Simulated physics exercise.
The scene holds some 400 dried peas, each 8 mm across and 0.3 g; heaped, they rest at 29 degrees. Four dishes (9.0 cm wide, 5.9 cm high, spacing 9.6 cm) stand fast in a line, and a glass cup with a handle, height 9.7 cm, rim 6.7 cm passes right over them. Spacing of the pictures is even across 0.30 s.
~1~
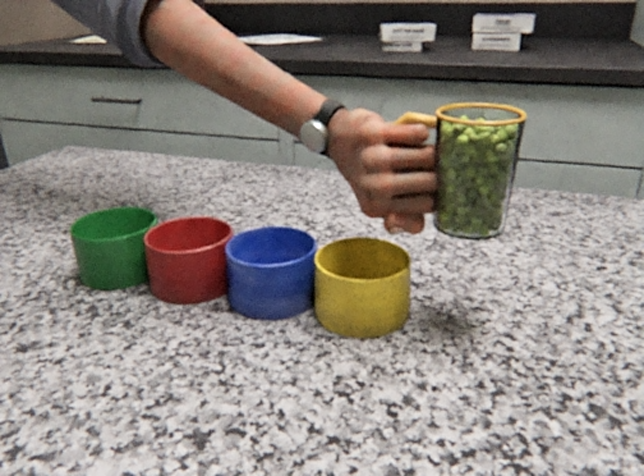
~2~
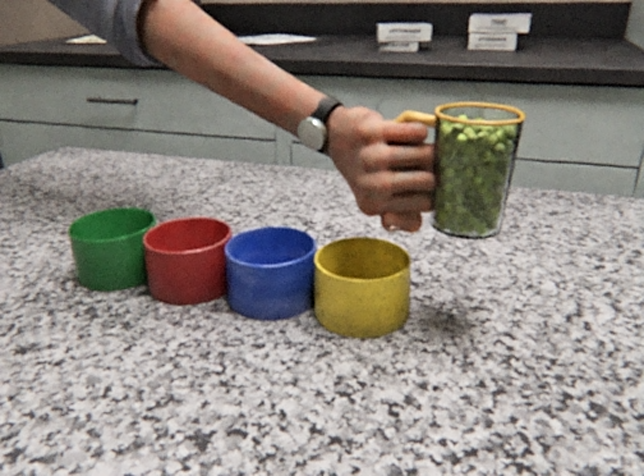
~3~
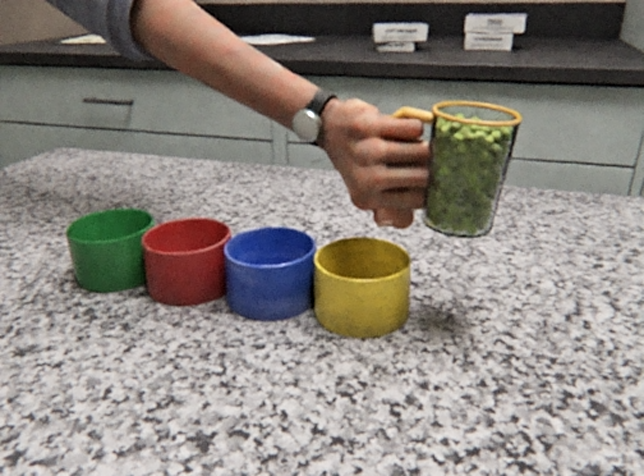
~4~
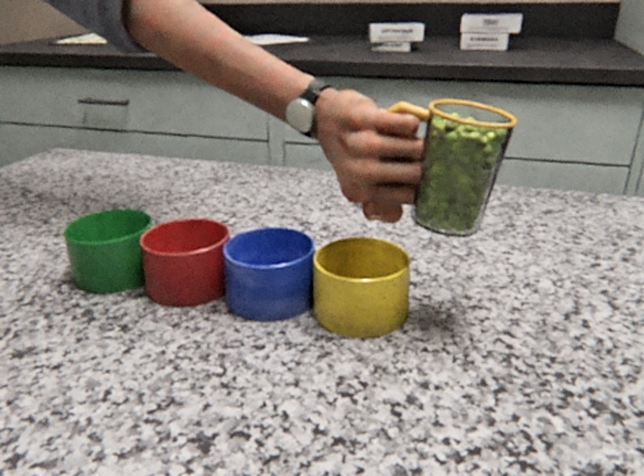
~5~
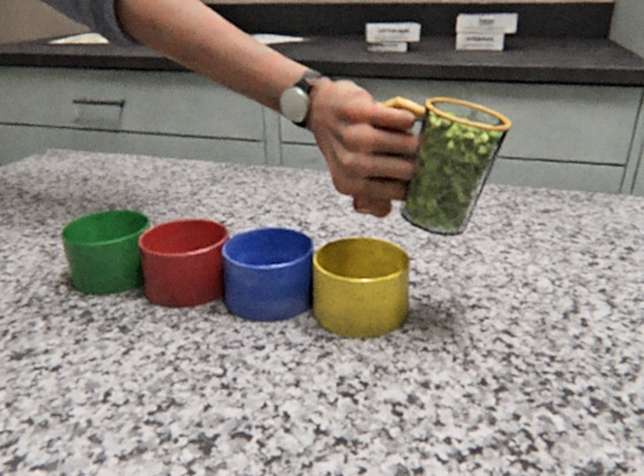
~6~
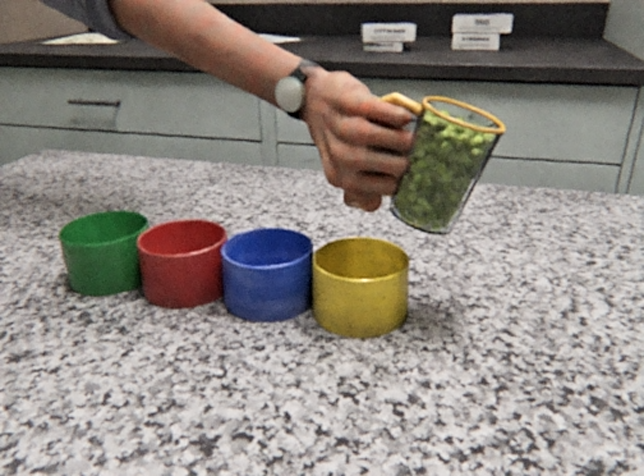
The clip shows a hand holding a clear cup of green peas beside a row of green, red, blue and yellow dishes on a speckled countertop, moving it slightly left while gradually tilting its rim to the right.
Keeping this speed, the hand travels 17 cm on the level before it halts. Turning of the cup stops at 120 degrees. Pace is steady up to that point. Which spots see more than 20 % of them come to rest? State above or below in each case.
In each case: Red below, blue below, green below, yellow above, counter below.
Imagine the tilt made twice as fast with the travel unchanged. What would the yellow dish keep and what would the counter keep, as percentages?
Result - yellow: 30; counter: 70.
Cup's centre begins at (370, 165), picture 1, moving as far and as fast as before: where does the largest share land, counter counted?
Blue.
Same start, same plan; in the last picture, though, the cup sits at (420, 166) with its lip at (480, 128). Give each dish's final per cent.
Per cent kept: Red 0, blue 0, green 0, yellow 100.
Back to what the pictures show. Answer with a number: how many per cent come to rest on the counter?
The share comes to some 5 percent.
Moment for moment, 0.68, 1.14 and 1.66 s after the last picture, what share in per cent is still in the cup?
Close to 100, 85 and 10 per cent respectively.
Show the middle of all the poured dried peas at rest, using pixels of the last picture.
Near (361, 286).
Then, 0.68 s after the last picture, tilt 65 degrees; cup holds 100 %.
Then, 1.14 s after the last picture, tilt 98 degrees; cup holds 85 %, yellow 10 %.
Then, 1.66 s after the last picture, tilt 120 degrees; cup holds 10 %, yellow 85 %.
In the end, red 0 %, blue 0 %, green 0 %, yellow 95 %, counter 5 %.
